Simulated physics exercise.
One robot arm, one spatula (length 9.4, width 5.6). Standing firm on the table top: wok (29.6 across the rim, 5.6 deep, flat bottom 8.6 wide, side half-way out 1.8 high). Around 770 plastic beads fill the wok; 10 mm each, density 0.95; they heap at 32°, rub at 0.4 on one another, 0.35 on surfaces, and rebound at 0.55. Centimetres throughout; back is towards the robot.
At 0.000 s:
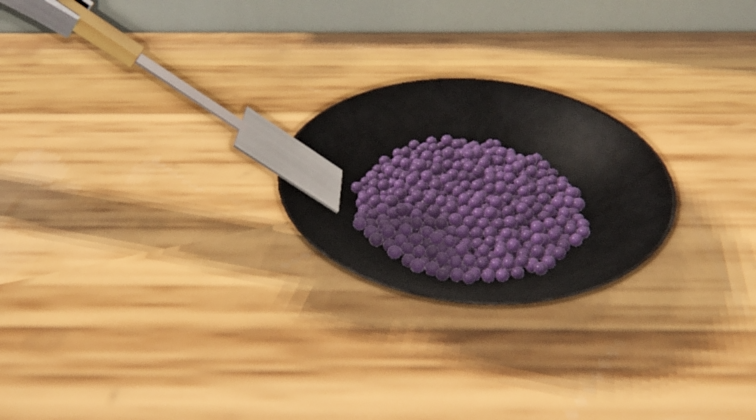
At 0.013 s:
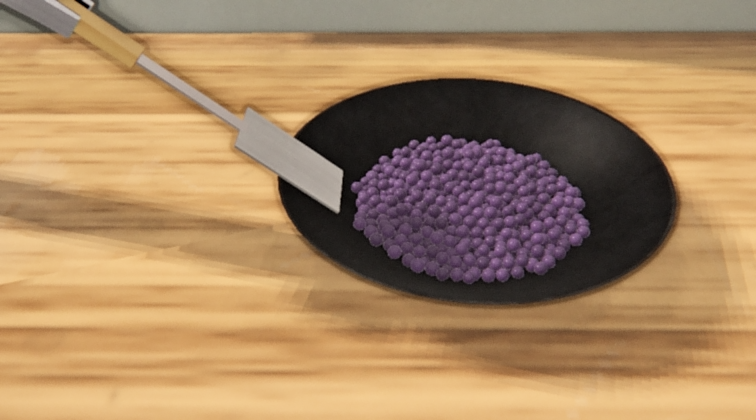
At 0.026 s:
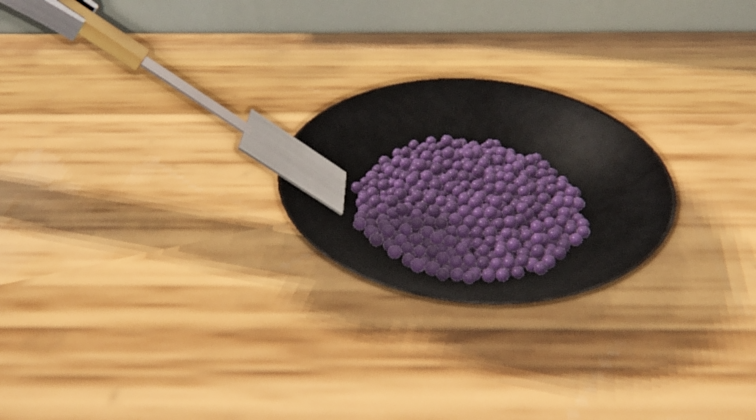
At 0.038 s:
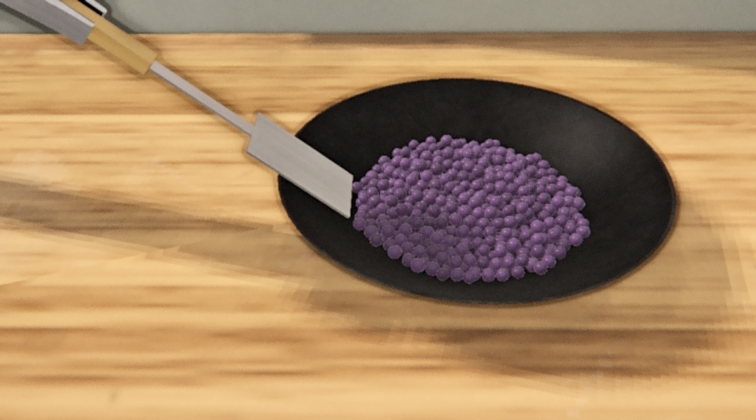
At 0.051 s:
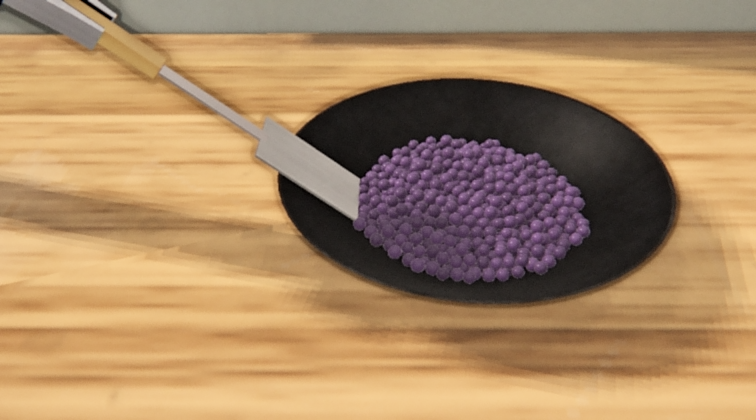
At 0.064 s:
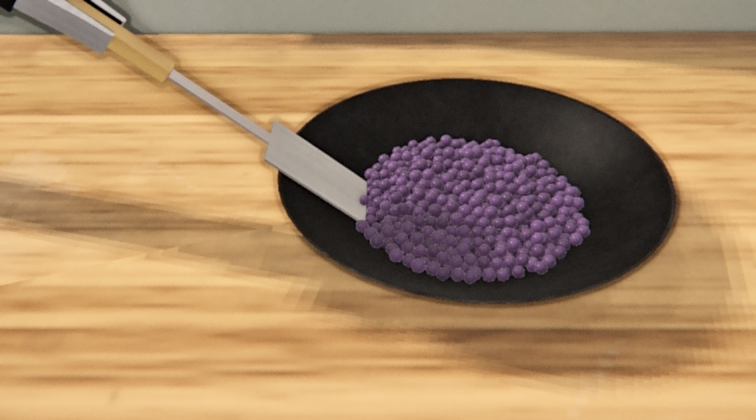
A heap of small purple beads sat in a black wok on a wooden table while a robot arm slid a metal spatula slowly down from the left, its blade edging slightly under the near beads.
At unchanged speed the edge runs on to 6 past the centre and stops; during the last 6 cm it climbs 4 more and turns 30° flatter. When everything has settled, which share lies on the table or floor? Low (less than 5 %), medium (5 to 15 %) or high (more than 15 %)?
A low share, less than 5 %, ends on the table or floor.
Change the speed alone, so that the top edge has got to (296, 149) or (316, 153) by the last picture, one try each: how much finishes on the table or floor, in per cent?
Some 5 and 10 per cent.
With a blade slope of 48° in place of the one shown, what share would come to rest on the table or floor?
It would be near 0 per cent.
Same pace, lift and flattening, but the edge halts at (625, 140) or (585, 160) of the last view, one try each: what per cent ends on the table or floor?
Some 10 and 0 per cent.
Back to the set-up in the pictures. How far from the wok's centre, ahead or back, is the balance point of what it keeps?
Roughly 3.5 cm ahead.
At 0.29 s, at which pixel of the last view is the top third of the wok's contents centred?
Around (539, 185).
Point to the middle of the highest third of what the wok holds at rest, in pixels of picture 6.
Near (565, 185).
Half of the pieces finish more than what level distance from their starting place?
About 3 cm.
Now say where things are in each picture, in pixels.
The spatula top edge at (241, 126), sloping 40°; upper third of the load around (469, 193), from x 355 to 585, top at y 140; 771 in the wok, in the first picture.
The spatula top edge at (241, 126), sloping 40°; upper third of the load around (469, 193), from x 355 to 585, top at y 140, in the second picture.
The spatula top edge at (245, 128), sloping 40°; upper third of the load around (469, 193), from x 355 to 585, top at y 140, in the third picture.
The spatula top edge at (253, 132), sloping 40°; upper third of the load around (469, 193), from x 355 to 585, top at y 140, in the fourth picture.
The spatula top edge at (261, 136), sloping 40°; upper third of the load around (468, 193), from x 360 to 585, top at y 140, in the fifth picture.
The spatula top edge at (269, 139), sloping 40°; upper third of the load around (466, 191), from x 360 to 585, top at y 140; 771 in the wok, in the sixth picture.
After 0.18 s, sloping 40°, highest piece 5 above the table; 771 in the wok.
After 0.29 s, sloping 28°, highest piece 6 above the table; 771 in the wok.
After 0.55 s, sloping 10°, highest piece 6 above the table; 771 in the wok.
After 1.60 s, sloping 10°, highest piece 6 above the table; 771 in the wok.
In the end, 771 in the wok. That is 0 % on the table or floor.
